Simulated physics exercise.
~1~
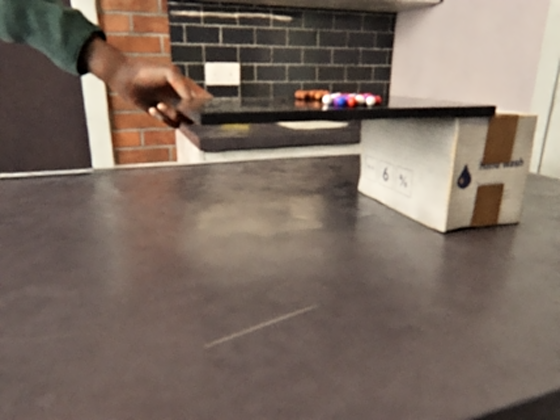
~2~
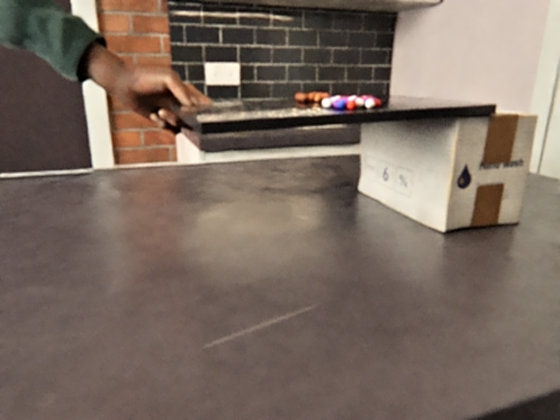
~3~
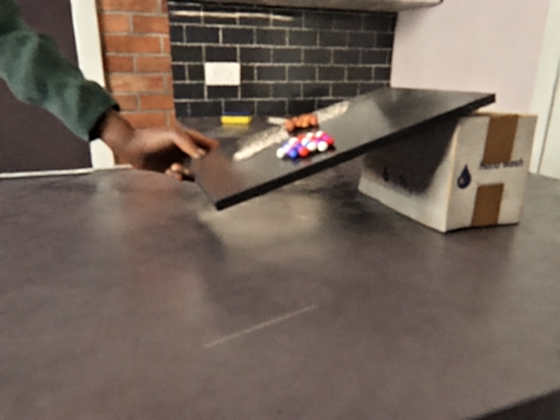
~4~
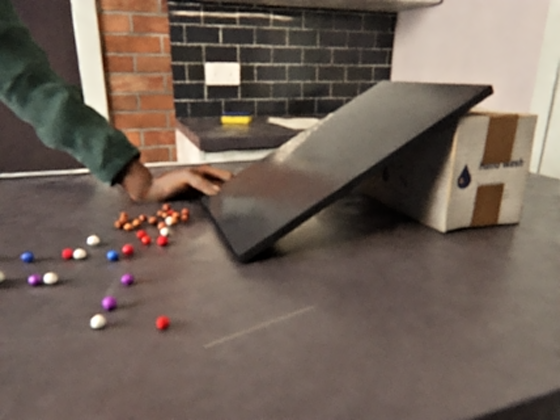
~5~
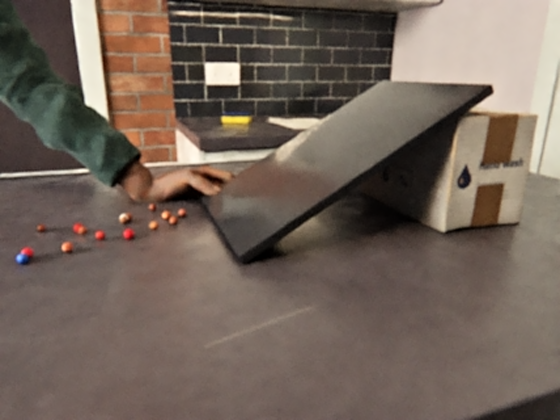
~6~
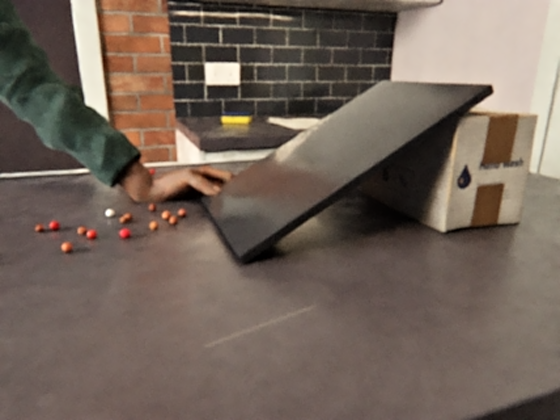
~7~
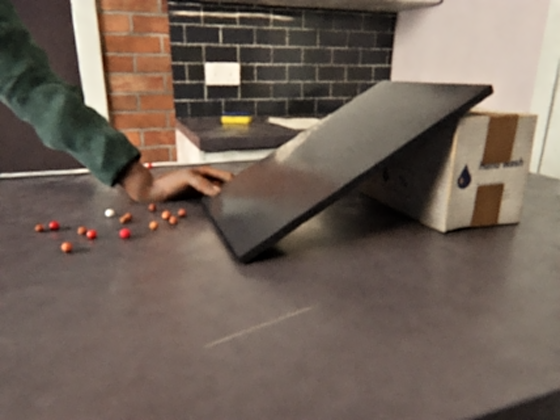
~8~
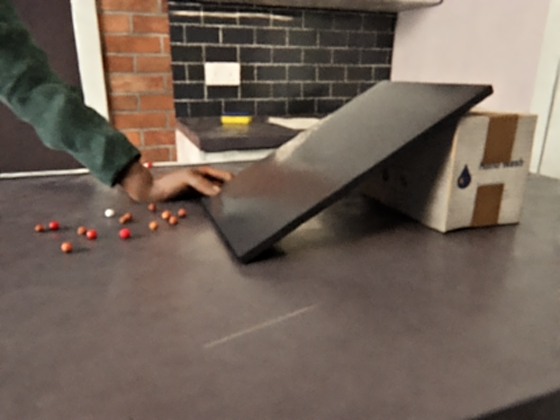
On a dark kitchen counter, in front of black tiles and a strip of brick, a hand in a green sleeve holds up the left end of a black board whose right end rests on a cardboard box. Two heaps of small balls sit on it, orange-brown ones behind and red, white, blue and purple ones in front. The hand lowers the free end, and both heaps slide down to the left. As the board touches the counter, the balls spill off, the mixed-colour ones running ahead. Most of these roll out of view, while the orange-brown ones settle nearby, scattered with a few red ones and a white one.
